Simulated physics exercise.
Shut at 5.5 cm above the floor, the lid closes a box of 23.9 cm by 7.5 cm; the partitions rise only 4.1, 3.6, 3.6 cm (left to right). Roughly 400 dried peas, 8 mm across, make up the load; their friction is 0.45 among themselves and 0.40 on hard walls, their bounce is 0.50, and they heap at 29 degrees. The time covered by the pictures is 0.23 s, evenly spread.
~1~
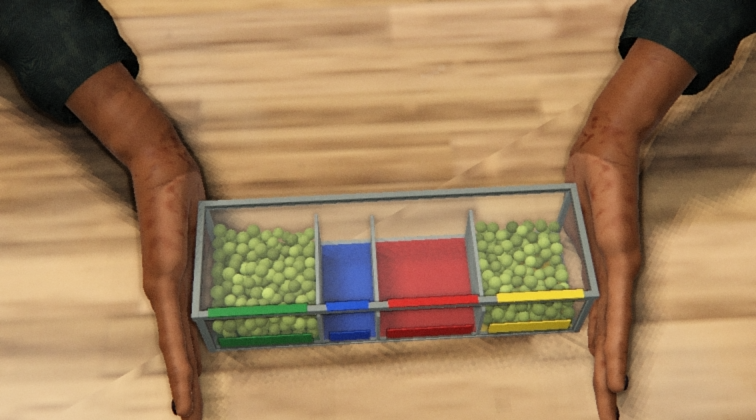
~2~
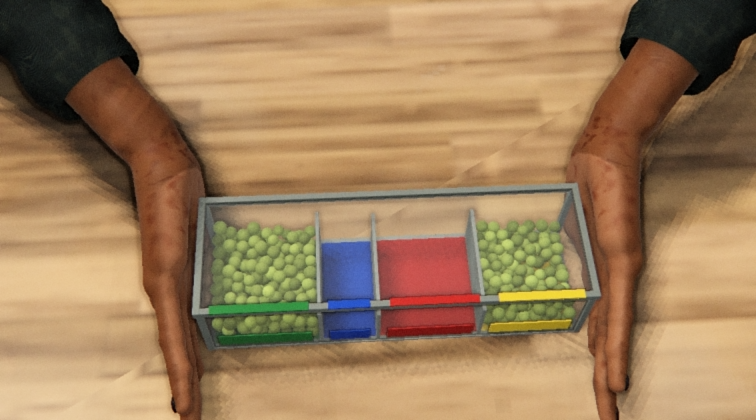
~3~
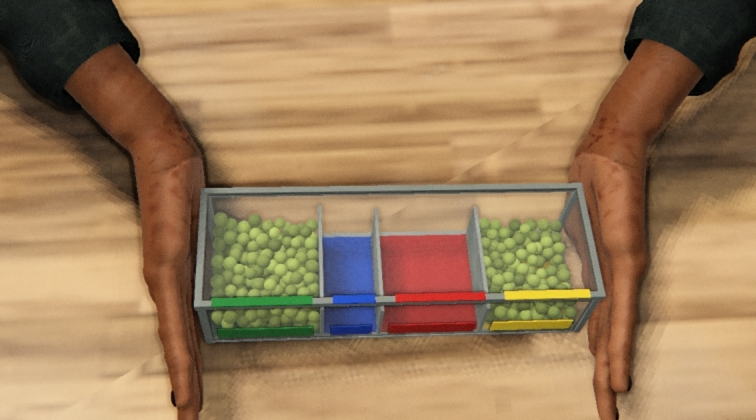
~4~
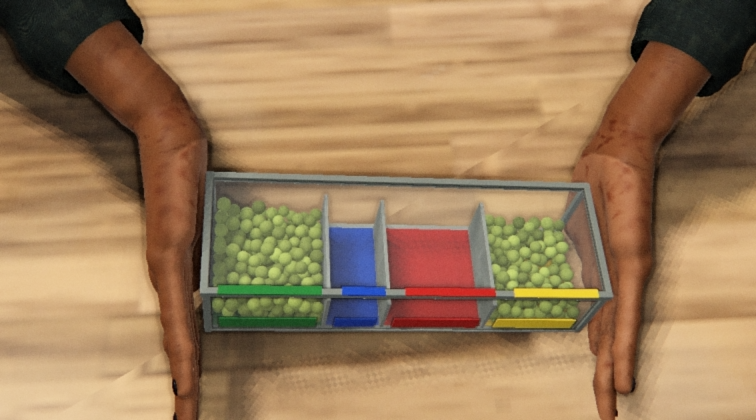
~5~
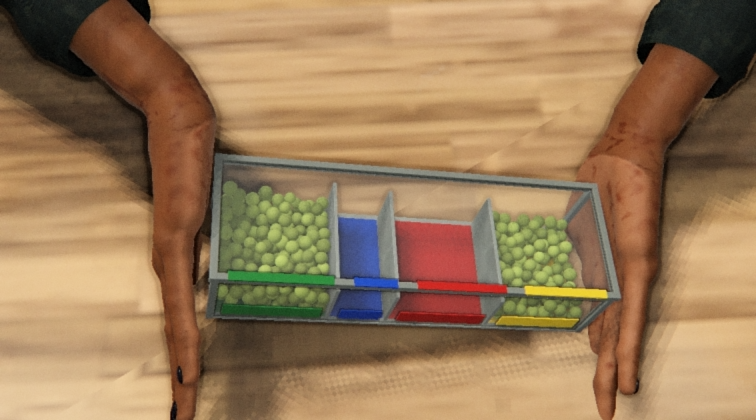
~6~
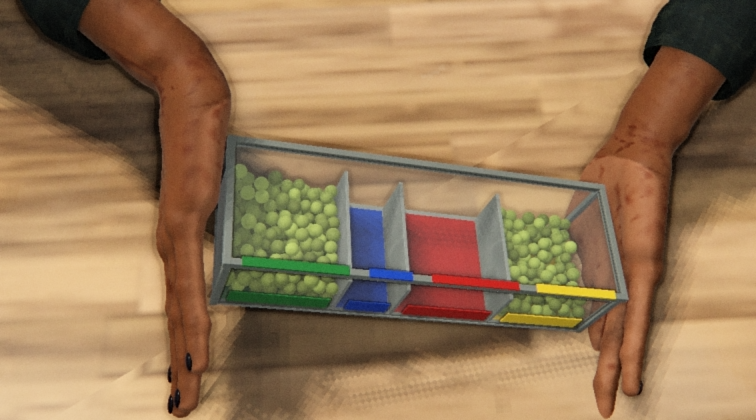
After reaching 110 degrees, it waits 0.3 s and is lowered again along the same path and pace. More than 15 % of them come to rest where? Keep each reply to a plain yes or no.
Here goes: Red compartment no; blue compartment no; green compartment yes; yellow compartment yes.
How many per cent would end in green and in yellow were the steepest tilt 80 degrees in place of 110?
Result - green 55 percent; yellow 40 percent.
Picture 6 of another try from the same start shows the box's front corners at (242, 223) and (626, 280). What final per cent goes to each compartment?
Red 0, blue 0, green 55, yellow 45.
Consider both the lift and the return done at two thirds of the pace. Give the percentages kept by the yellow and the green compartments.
In that case yellow keeps 45 per cent while green keeps 55 per cent.
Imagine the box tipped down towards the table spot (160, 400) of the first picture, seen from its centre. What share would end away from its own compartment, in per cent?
Roughly 25 per cent.
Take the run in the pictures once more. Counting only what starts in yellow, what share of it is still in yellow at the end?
Share retained: Some 100 per cent.
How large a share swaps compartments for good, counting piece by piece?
I'd say close to 10 percent.
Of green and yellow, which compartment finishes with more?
That would be the green compartment.
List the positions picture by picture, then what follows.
In the first frame, box tilt 0 degrees, front corners at (199, 313) and (591, 292); green 65 %, yellow 35 %.
In the second frame, box tilt 1 degrees, front corners at (200, 310) and (593, 292).
In the third frame, box tilt 4 degrees, front corners at (202, 302) and (597, 293), lowest corner right front.
In the fourth frame, box tilt 8 degrees, front corners at (208, 289) and (605, 293), lowest corner right front.
In the fifth frame, box tilt 13 degrees, front corners at (217, 274) and (612, 294), lowest corner right front.
In the sixth frame, box tilt 18 degrees, front corners at (231, 259) and (620, 295), lowest corner right front; green 65 %, yellow 35 %.
Then, 1.07 s after the last picture, tilt 110 degrees; green 55 %, yellow 45 %.
Then, 1.79 s after the last picture, tilt 57 degrees; green 55 %, yellow 45 %.
Then, 2.54 s after the last picture, tilt 0 degrees; green 55 %, yellow 45 %.
In the end, red 0 %, blue 0 %, green 55 %, yellow 45 %.
